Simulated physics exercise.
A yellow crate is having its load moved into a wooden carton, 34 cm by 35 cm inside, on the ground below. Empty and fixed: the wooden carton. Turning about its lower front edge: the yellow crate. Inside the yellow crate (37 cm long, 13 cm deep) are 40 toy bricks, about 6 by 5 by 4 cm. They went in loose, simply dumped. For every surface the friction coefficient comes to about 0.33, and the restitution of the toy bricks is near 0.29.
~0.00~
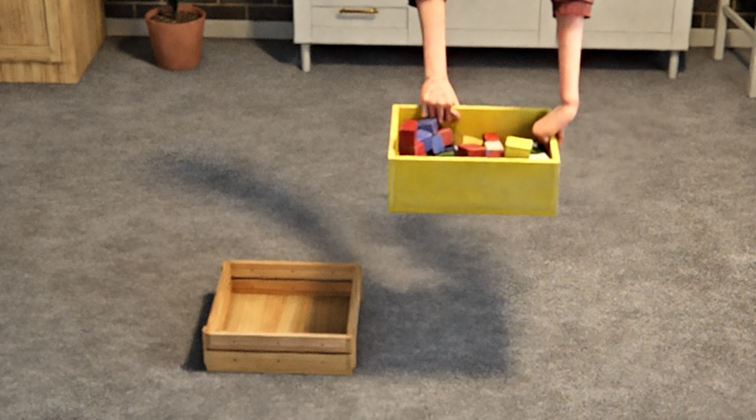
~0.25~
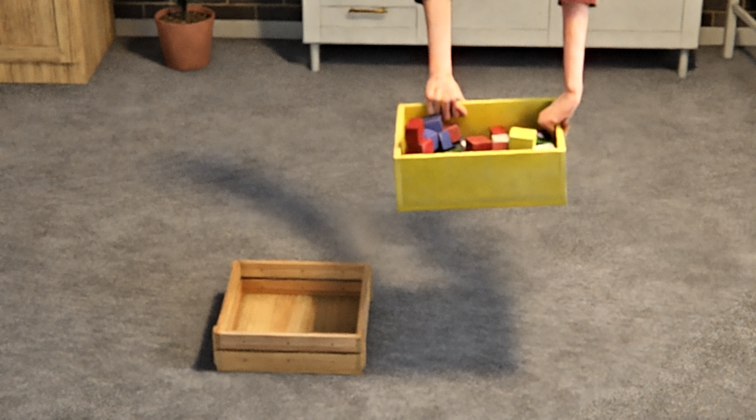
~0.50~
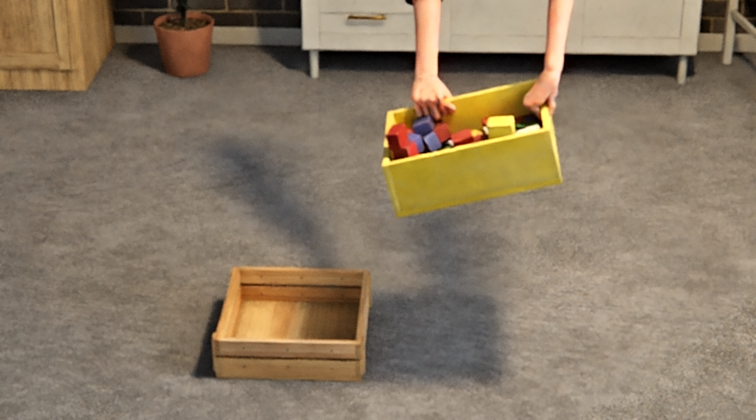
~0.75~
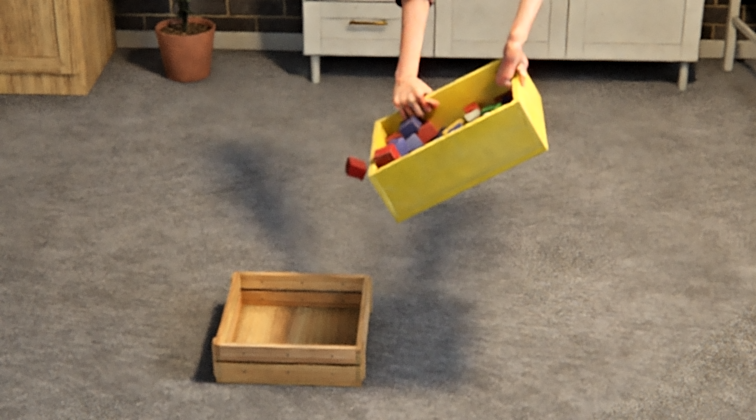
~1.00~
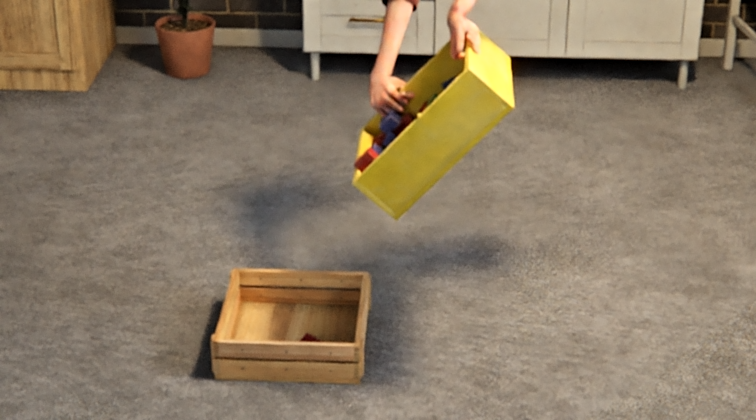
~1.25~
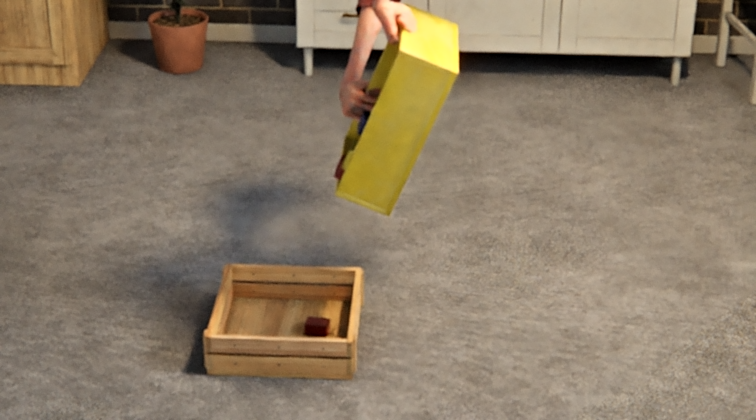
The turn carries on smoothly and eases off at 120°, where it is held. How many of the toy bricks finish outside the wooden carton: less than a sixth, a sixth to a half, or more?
Missing the wooden carton and ending outside it: A minor share below a sixth of them.
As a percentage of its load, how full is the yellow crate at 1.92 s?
I'd say close to 70 in a hundred.
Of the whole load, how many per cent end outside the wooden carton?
0 %.
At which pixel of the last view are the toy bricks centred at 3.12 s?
I'd put the middle close to (268, 323) in the last view.
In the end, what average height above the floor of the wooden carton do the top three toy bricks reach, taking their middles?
It reaches close to 9 cm.
After 1.55 s, tilt 90°; 38 still in the yellow crate, 1 in the wooden carton and 1 in the air.
After 1.92 s, tilt 111°; 27 still in the yellow crate, 2 in the wooden carton and 11 in the air.
After 2.45 s, tilt 120°; 34 in the wooden carton, 1 outside the wooden carton and 5 in the air.
When it is over (at 3.12 s), 39 in the wooden carton and 1 outside the wooden carton. Asked share, 1 of 40, 2 per cent.
